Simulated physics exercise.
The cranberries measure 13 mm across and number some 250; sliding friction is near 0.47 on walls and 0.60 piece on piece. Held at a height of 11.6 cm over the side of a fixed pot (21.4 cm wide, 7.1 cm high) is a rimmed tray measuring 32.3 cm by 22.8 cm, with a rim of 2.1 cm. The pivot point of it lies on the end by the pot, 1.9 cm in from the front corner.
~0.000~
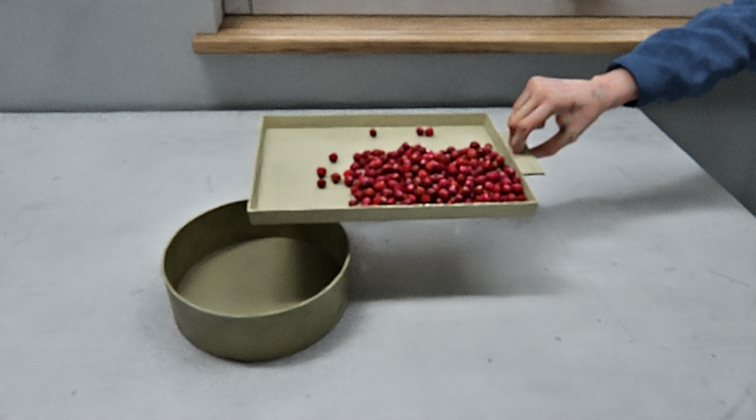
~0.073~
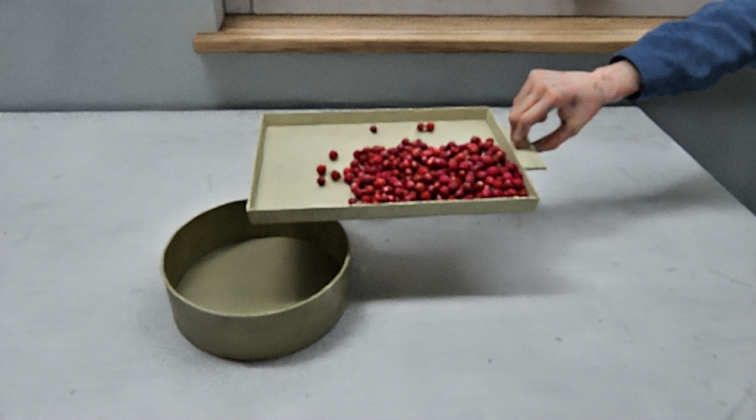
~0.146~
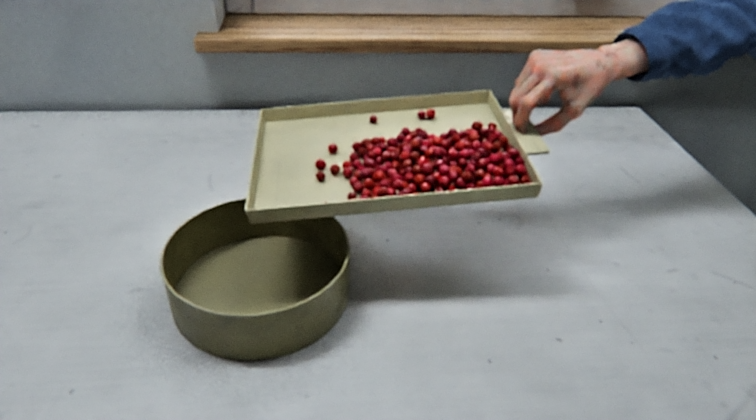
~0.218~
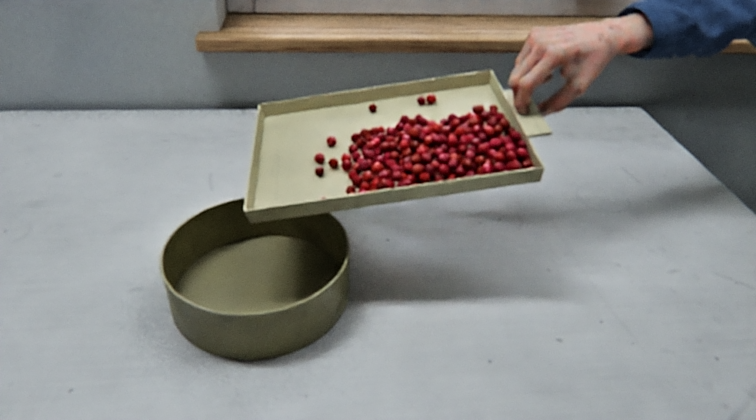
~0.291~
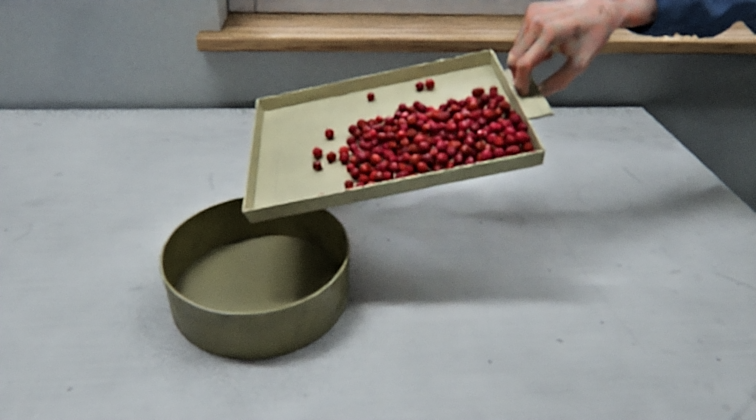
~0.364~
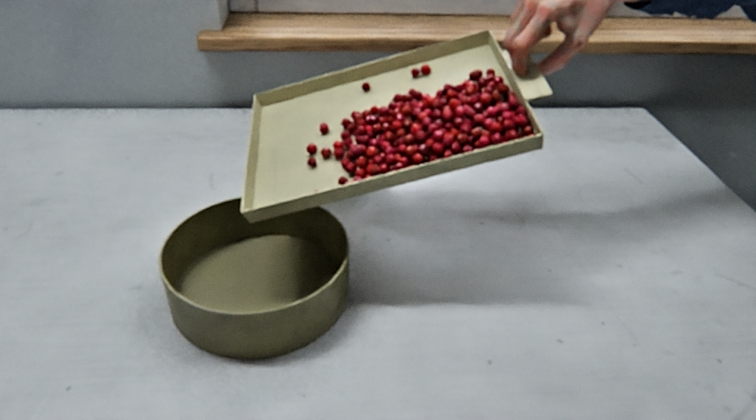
We see a shallow rimmed tray of red cranberries above a round olive-green pot on a grey table; a hand at the right raises that end, tilting the tray down leftward while the berries shift very slightly left.
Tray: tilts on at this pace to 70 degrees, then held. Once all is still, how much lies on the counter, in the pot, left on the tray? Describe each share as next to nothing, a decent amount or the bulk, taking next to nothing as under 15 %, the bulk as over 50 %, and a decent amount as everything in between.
As I see it, counter: It will be a small minority. Pot: It will be a sizable minority. Tray: It will be a majority.
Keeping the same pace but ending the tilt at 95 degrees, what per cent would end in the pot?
I'd put it at close to 95 per cent.
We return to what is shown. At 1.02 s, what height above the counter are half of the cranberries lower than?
Height: Around 20 cm.
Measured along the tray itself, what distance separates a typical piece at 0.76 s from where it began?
Displacement on the tray: About 8 cm.
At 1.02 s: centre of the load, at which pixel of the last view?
At that moment the load's centre is around (266, 154).
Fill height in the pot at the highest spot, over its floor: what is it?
Roughly 3.0 cm up.
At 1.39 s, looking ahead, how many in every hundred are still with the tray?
About 70% of the load.
After 0.76 s, tilt 44 degrees; the tray holds 100 %, the pot 0 %.
After 1.02 s, tilt 60 degrees; the tray holds 90 %, the pot 5 %.
After 1.39 s, tilt 70 degrees; the tray holds 70 %, the pot 25 %.
At rest (2.4 s), counter 0 %, pot 40 %, tray 60 %.
